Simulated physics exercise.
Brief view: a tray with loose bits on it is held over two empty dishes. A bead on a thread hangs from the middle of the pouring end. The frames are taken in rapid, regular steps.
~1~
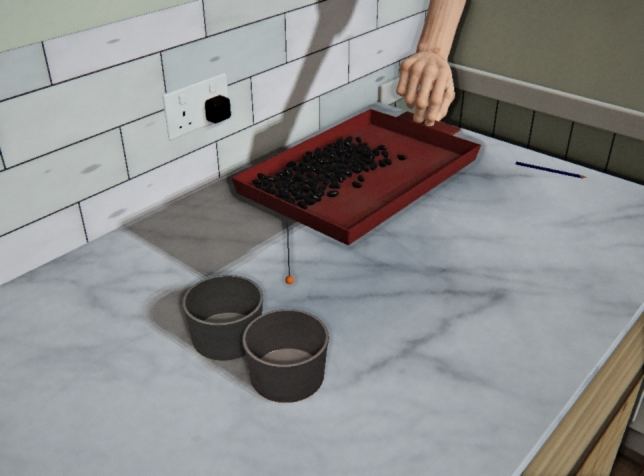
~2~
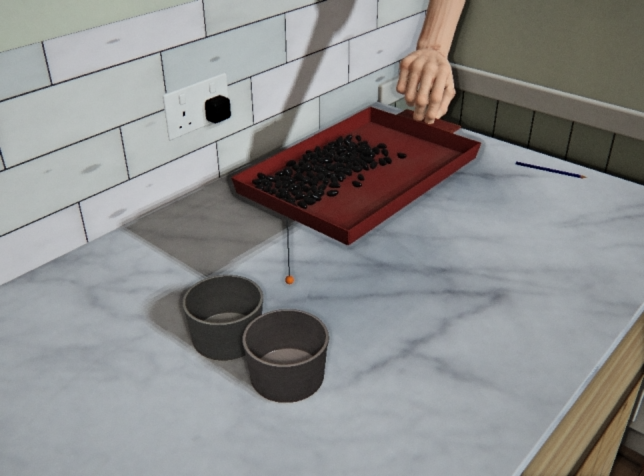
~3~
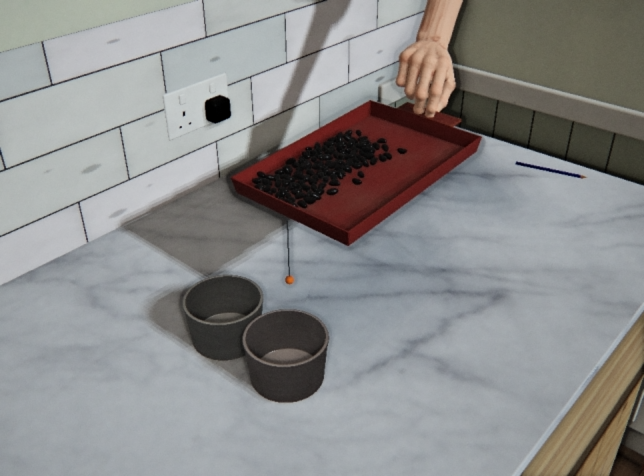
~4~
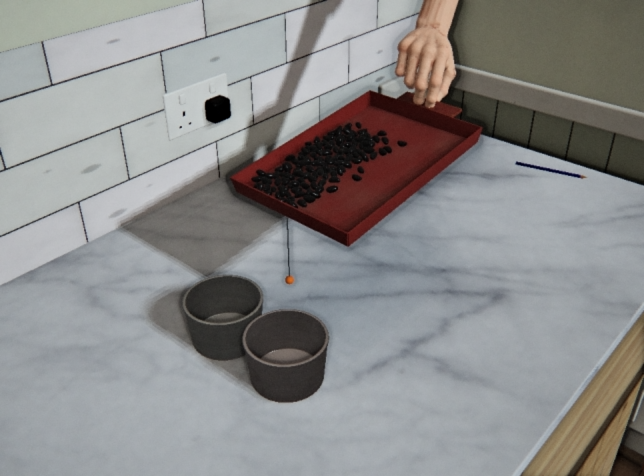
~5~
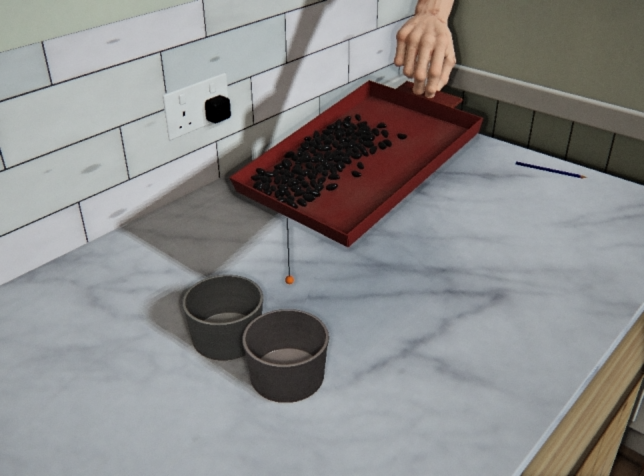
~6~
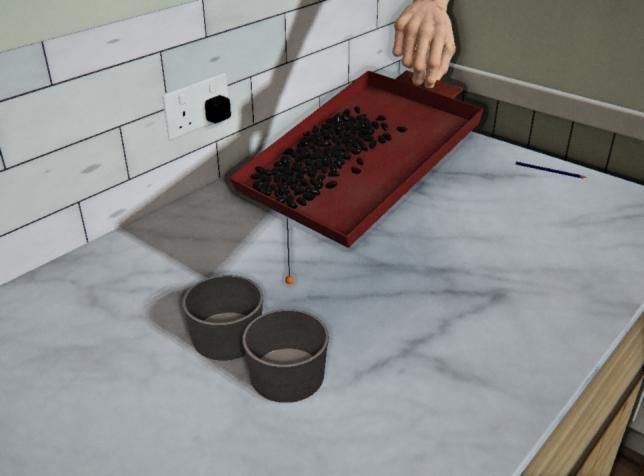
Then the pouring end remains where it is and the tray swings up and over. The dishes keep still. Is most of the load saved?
It looks like most goes in the dishes, when all's done.
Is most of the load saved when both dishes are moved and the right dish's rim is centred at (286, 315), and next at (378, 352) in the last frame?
The dishes end up with the greater share in the first try and the lesser share in the second.
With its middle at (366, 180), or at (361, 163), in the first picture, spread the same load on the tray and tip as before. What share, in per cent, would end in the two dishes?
Respectively 80 and 70 per cent.
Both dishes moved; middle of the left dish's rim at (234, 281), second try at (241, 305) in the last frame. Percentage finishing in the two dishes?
First some 60, then 80 per cent.
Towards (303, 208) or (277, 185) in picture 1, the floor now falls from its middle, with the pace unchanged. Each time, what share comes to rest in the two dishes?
Somewhere close to 90 % the first time, 10 % the second.
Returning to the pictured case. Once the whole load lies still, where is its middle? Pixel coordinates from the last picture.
Centre at rest: Close to (273, 363).
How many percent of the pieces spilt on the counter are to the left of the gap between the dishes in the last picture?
It comes to near 30 percent of the spill.
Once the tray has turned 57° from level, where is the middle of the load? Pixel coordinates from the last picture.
In the last view the centre sits at roughly (293, 183).
Soon after the last picture, tray tipped steeply; nearly all on the tray; a stray few in the air.
A little later, tray tipped right over; nearly all on the tray; a stray few in the right dish; a stray few in the left dish; a stray few outside both; a stray few in the air.
Later still, tray tipped past a quarter turn; about half in the right dish; about a third in the left dish; about a quarter outside both.
At rest, tray tipped past a quarter turn; about half in the right dish; about a third in the left dish; about a quarter outside both.
